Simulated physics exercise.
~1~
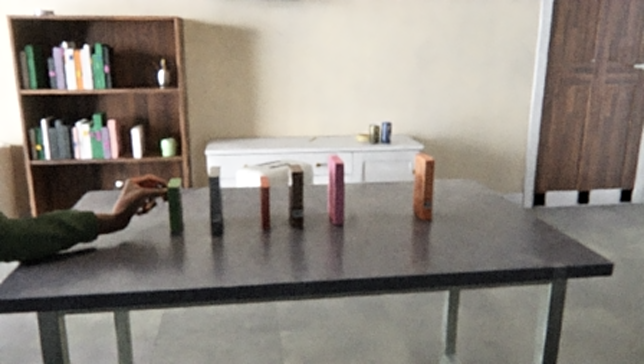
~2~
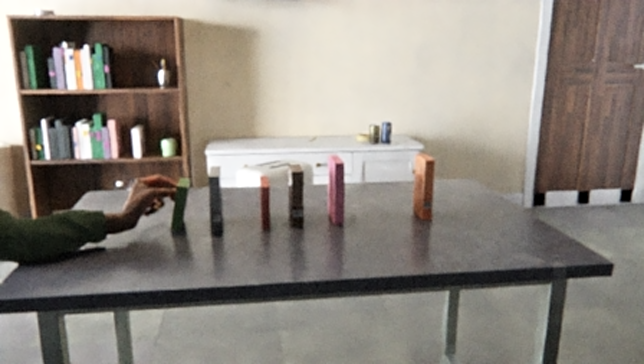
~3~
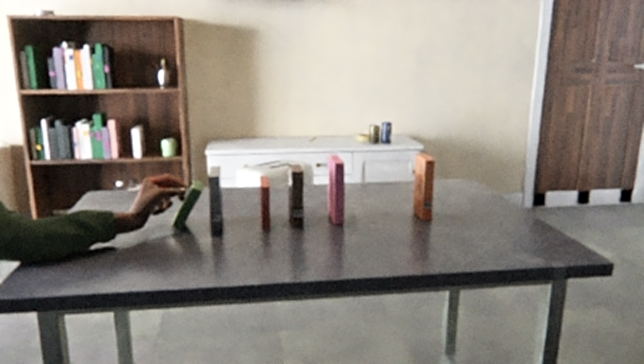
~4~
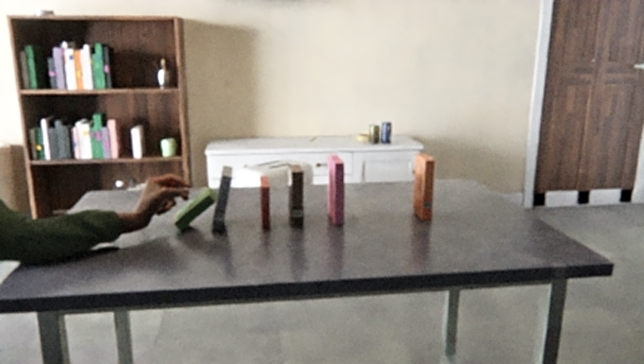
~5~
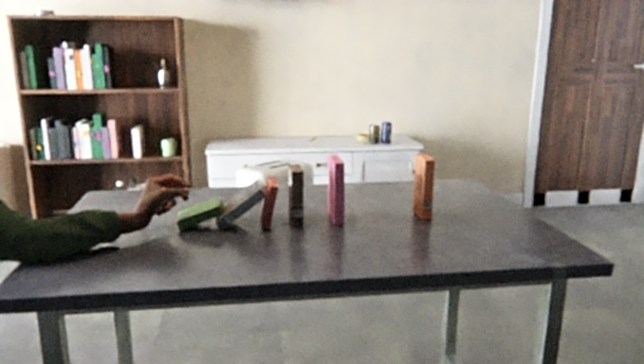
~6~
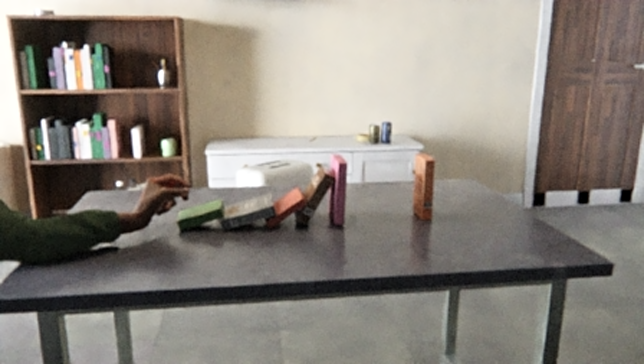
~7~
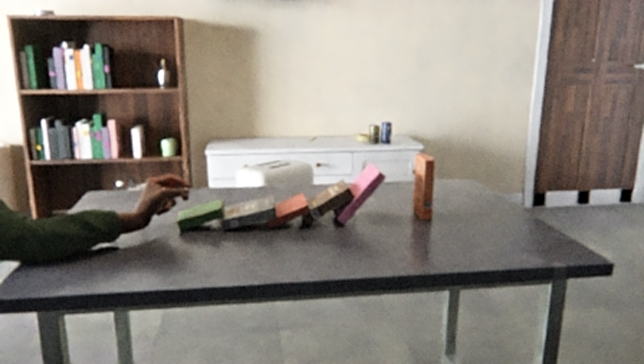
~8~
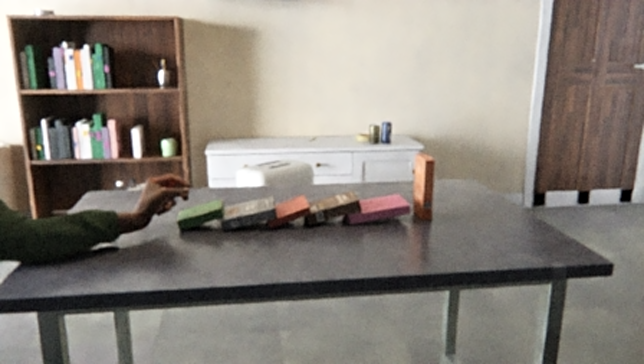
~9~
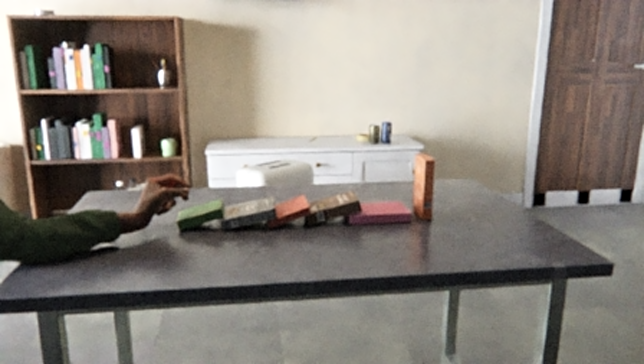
The footage shows a hand tipping a green board rightward on a table, toppling the grey packet, red block, brown packet and pink board in turn. The five lie tipped over in a row, while the orange packet at the far right remains standing.
